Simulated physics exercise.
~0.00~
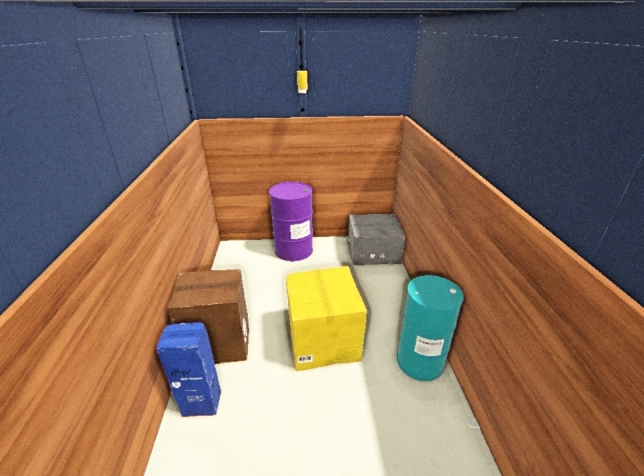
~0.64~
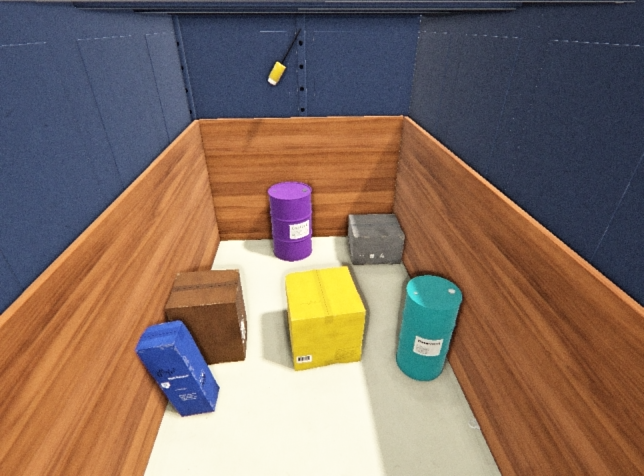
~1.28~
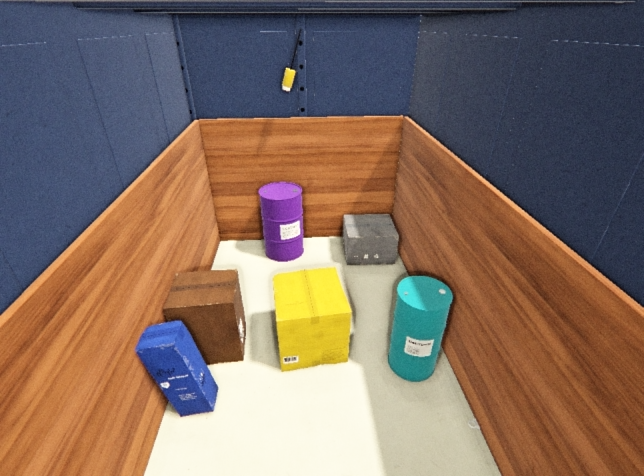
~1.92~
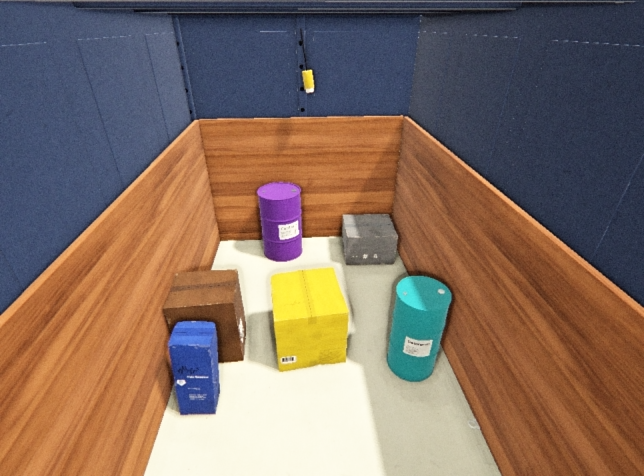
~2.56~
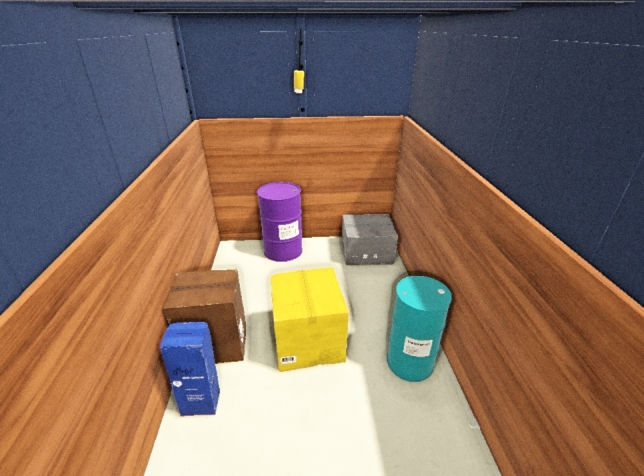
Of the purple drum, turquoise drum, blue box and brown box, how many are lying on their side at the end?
None of them are lying on their side at the end. The blue box leans to the left for a while but comes back upright, and the other three stay standing.
